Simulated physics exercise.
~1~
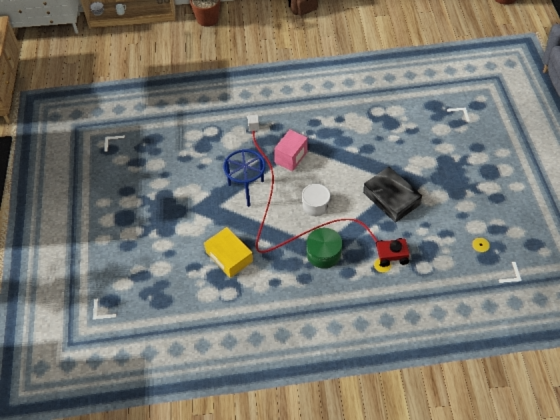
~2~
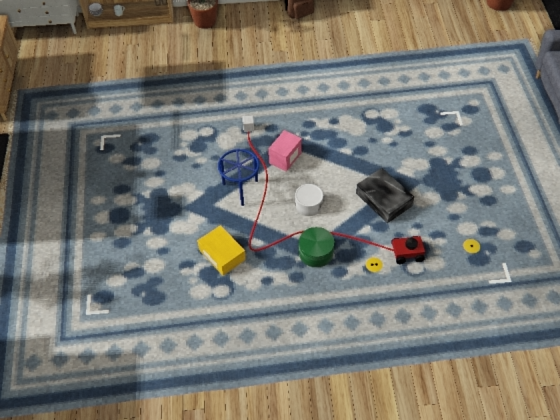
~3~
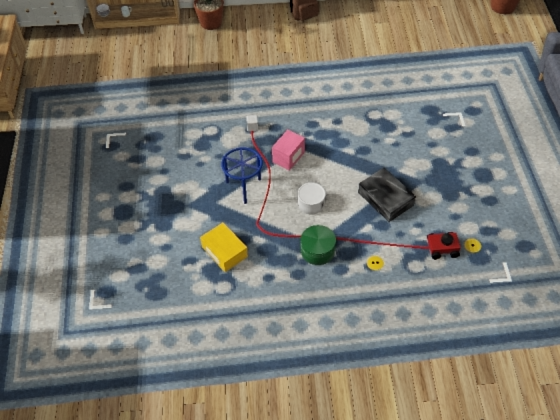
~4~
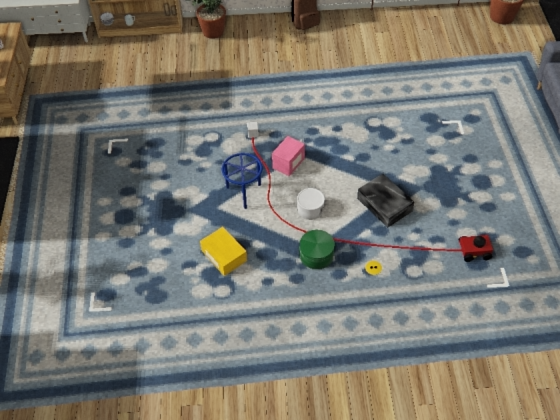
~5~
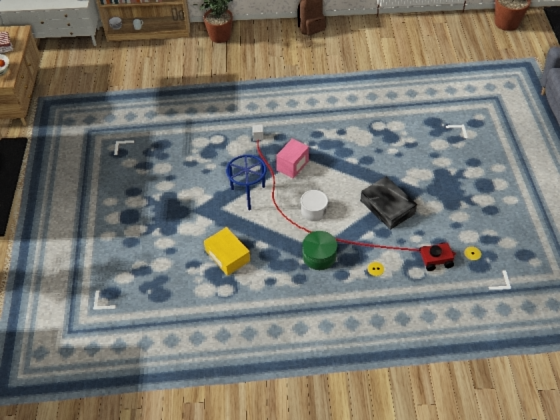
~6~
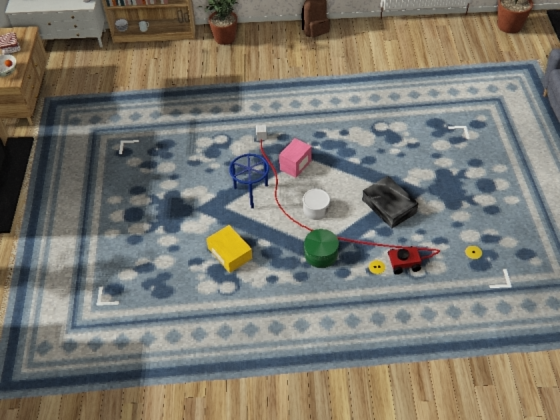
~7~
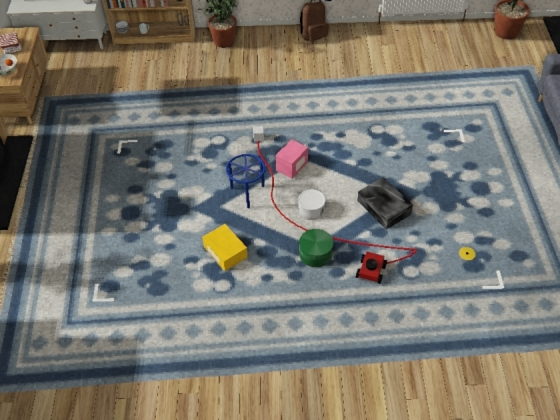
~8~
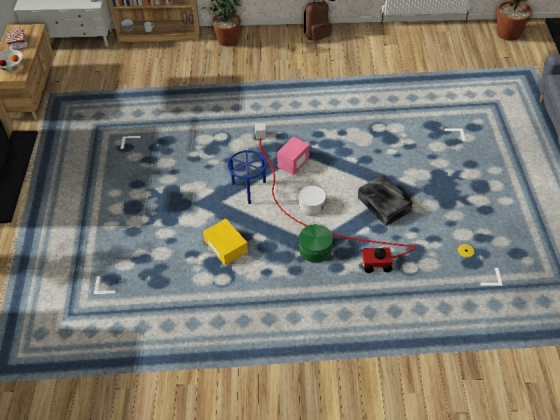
A red cart trailing a red lead rolls right, then back left, stopping near the green tub.
